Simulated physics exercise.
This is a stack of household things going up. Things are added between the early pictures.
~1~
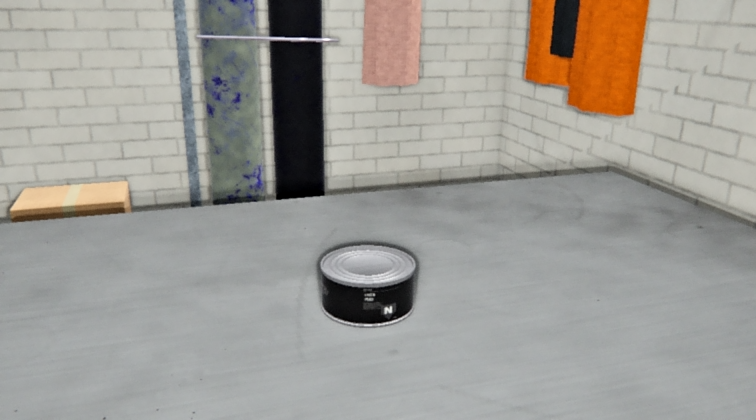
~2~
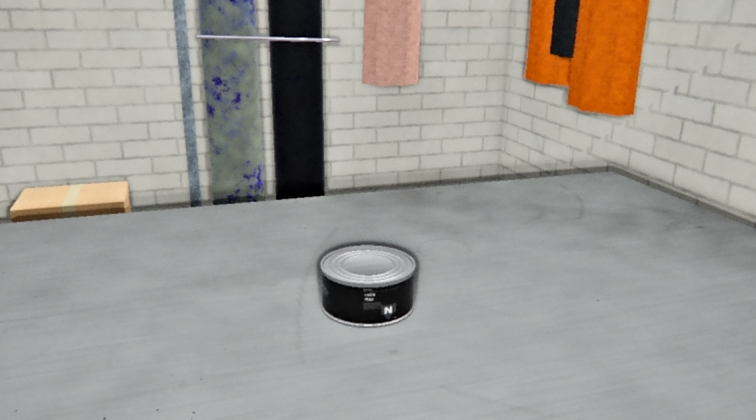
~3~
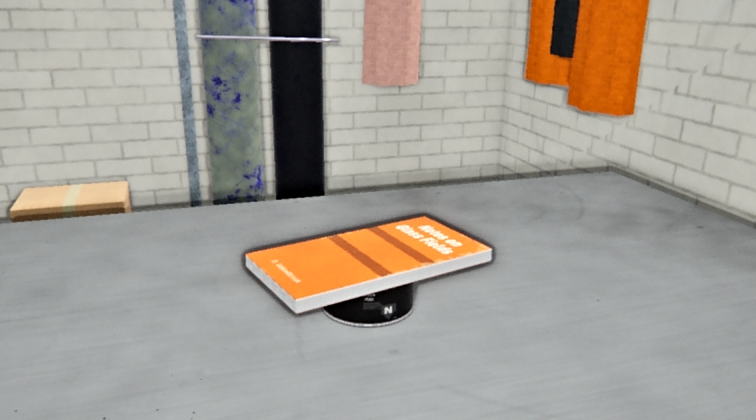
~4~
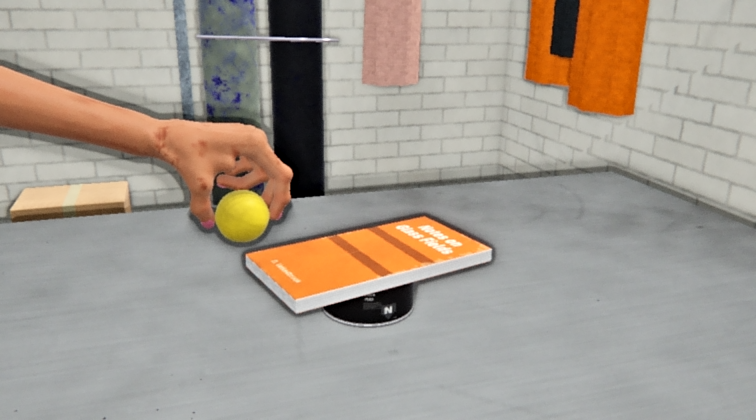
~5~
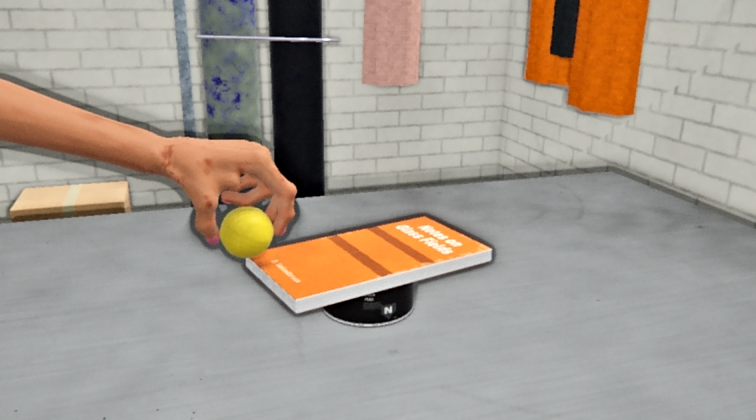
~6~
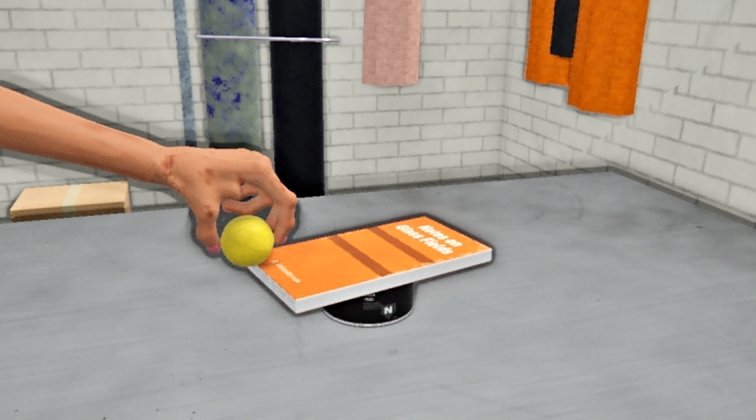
A bare arm reaches in from the left over a grey tabletop, seen from slightly above by a still camera, with white brick walls, hanging cloths and a cardboard box behind. A short black tub sits alone near the centre, then an orange book appears lying across its top. The hand, holding a yellow lemon, lowers it slightly to the book's left end and keeps hold of it.
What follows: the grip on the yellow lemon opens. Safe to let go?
The pile gives way.
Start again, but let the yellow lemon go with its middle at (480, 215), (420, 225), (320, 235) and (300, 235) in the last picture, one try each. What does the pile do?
In the first case it comes apart; in the second case it stays up; in the third case it keeps its balance; in the fourth case it keeps its balance.
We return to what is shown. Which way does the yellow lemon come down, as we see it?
It goes to the left.
Then, 0.30 s past the last view, yellow lemon displaced a little near (233, 260).
Then, 0.40 s past the last view, yellow lemon now fallen.
Finally, fallen, yellow lemon; the other 2 still in place. Final places as the last picture's camera would see them, yellow lemon near (217, 309). The pile loses its balance.
